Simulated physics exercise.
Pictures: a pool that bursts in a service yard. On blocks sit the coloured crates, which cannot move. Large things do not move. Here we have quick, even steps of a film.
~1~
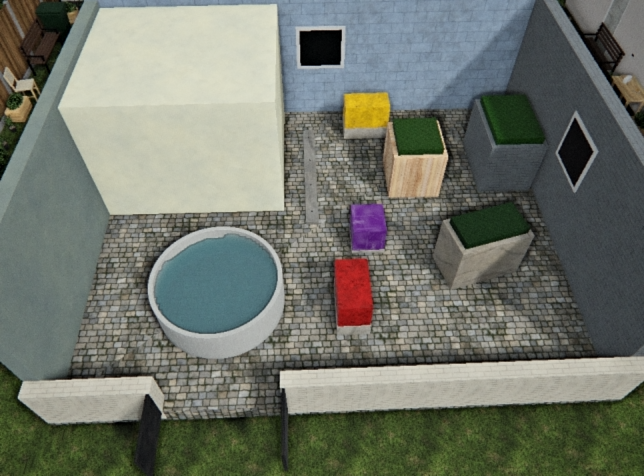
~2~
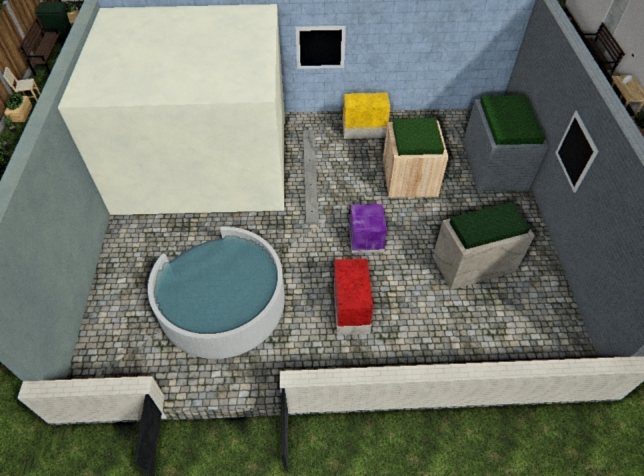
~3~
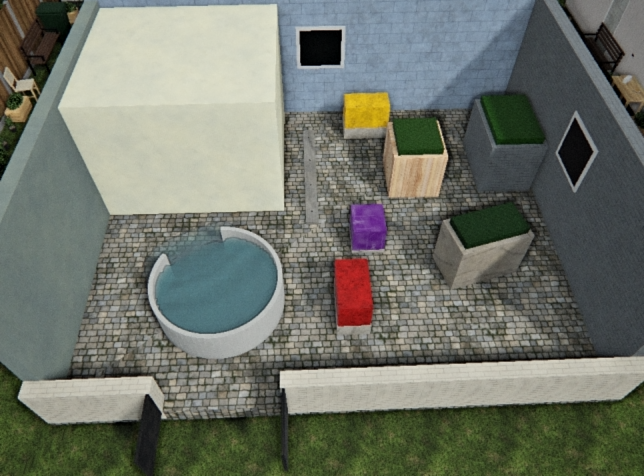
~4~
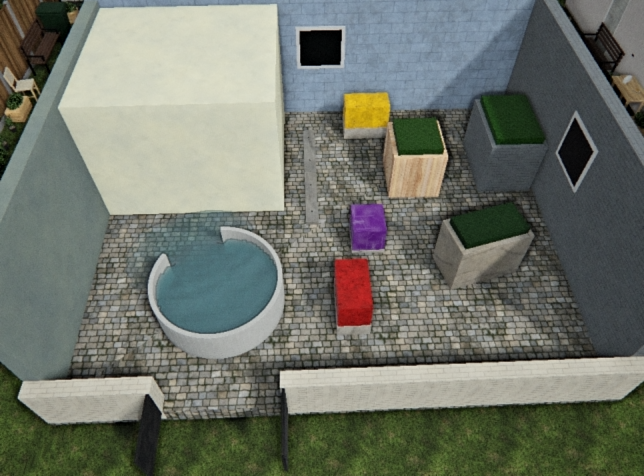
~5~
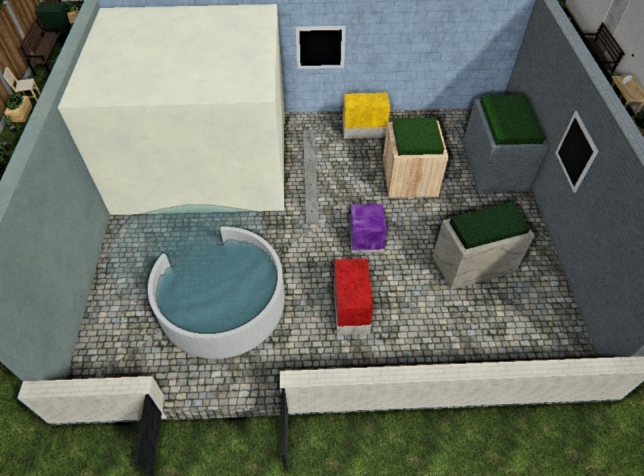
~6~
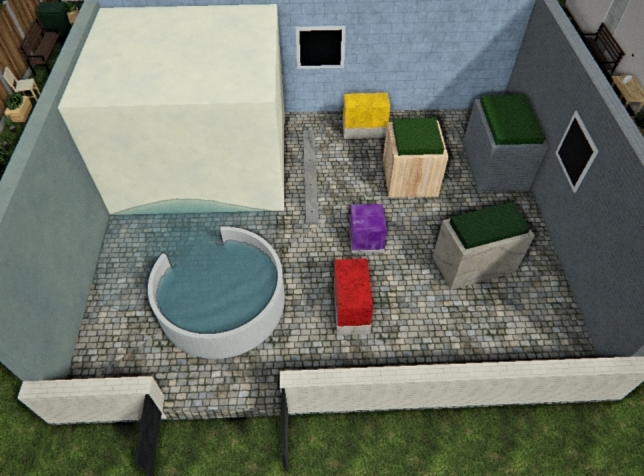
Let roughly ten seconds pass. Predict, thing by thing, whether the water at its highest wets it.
The purple crate is flooded. The yellow crate is not flooded. The red crate is not flooded.
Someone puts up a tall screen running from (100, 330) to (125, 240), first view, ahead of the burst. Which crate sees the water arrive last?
It's the yellow-painted one.
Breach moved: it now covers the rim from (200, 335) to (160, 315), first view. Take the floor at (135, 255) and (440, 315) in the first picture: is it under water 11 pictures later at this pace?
Note, points in order: Soaked; unreached.
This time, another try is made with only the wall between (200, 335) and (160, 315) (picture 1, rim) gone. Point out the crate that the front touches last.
It's the one in yellow.
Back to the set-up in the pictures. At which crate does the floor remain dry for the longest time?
The yellow one comes last.
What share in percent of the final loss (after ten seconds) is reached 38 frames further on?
About 45 per cent.
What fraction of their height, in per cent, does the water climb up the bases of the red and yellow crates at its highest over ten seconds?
Roughly 50 percent, then 10 percent.
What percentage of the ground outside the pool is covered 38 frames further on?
Estimated share: About 60 %.
A moment on, water covers 10 % of the floor; the purple crate not reached, the yellow crate not reached, the red crate not reached.
Next, water covers 25 % of the floor; the purple crate water round its plinth, the yellow crate not reached, the red crate not reached.
Then, water covers 40 % of the floor; the purple crate water round its plinth, the yellow crate not reached, the red crate water round its plinth.
Later, water covers 60 % of the floor; the purple crate water round its plinth, the yellow crate water round its plinth, the red crate water round its plinth.
In the end, water covers 80 % of the floor; the purple crate was topped, the yellow crate stayed above the water, the red crate stayed above the water.
